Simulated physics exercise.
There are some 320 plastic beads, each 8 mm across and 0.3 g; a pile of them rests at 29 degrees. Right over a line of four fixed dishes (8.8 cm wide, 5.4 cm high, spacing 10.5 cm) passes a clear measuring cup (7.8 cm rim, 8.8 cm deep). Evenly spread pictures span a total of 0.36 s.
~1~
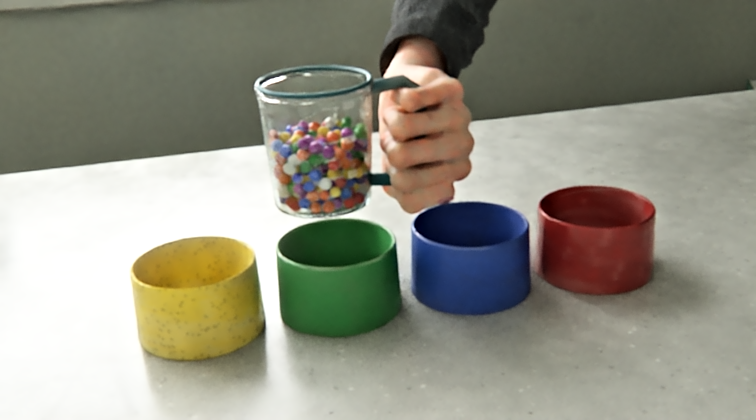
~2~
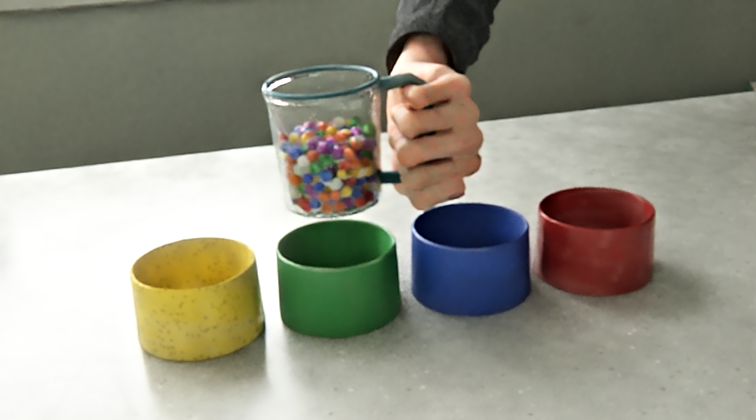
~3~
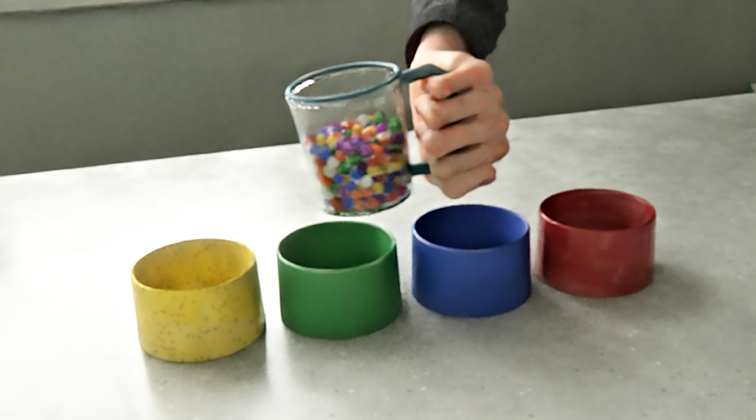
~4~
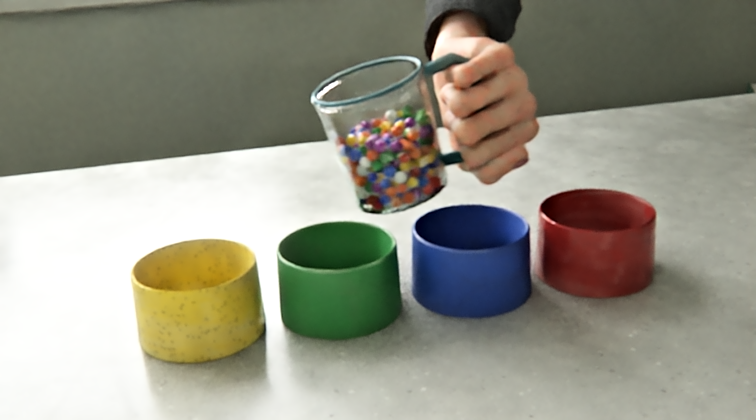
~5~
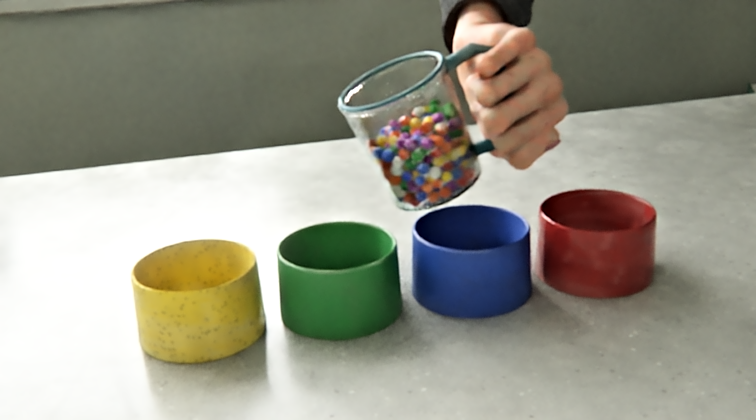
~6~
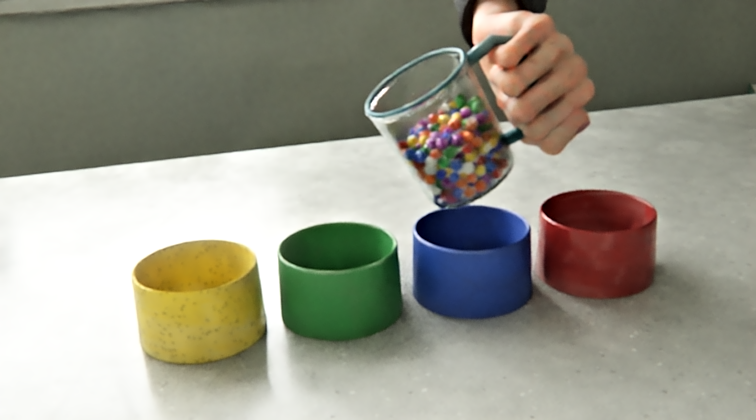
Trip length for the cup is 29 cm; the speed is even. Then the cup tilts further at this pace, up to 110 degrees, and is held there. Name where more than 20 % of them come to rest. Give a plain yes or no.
Red - yes, blue - no, green - no, yellow - no, counter - no.
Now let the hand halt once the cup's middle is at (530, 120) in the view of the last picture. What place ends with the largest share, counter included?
The largest share goes to blue.
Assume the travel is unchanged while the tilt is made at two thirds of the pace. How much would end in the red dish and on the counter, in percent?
In that case the red dish gets 100 while the counter gets 0.
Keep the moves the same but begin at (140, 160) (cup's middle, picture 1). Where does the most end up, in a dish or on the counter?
Most goes to: Blue.
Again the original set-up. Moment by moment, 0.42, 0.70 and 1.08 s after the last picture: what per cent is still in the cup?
Roughly 100, then 100, then 40.
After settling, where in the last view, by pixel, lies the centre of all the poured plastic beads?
Resting centre estimate: Around (596, 243).
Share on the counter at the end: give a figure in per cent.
Near 0 percent, roughly speaking.
Then, 0.42 s after the last picture, tilt 68 degrees; cup holds 100 %.
Then, 0.70 s after the last picture, tilt 94 degrees; cup holds 100 %.
Then, 1.08 s after the last picture, tilt 110 degrees; cup holds 40 %, red 60 %.
In the end, red 100 %, blue 0 %, green 0 %, yellow 0 %, counter 0 %.
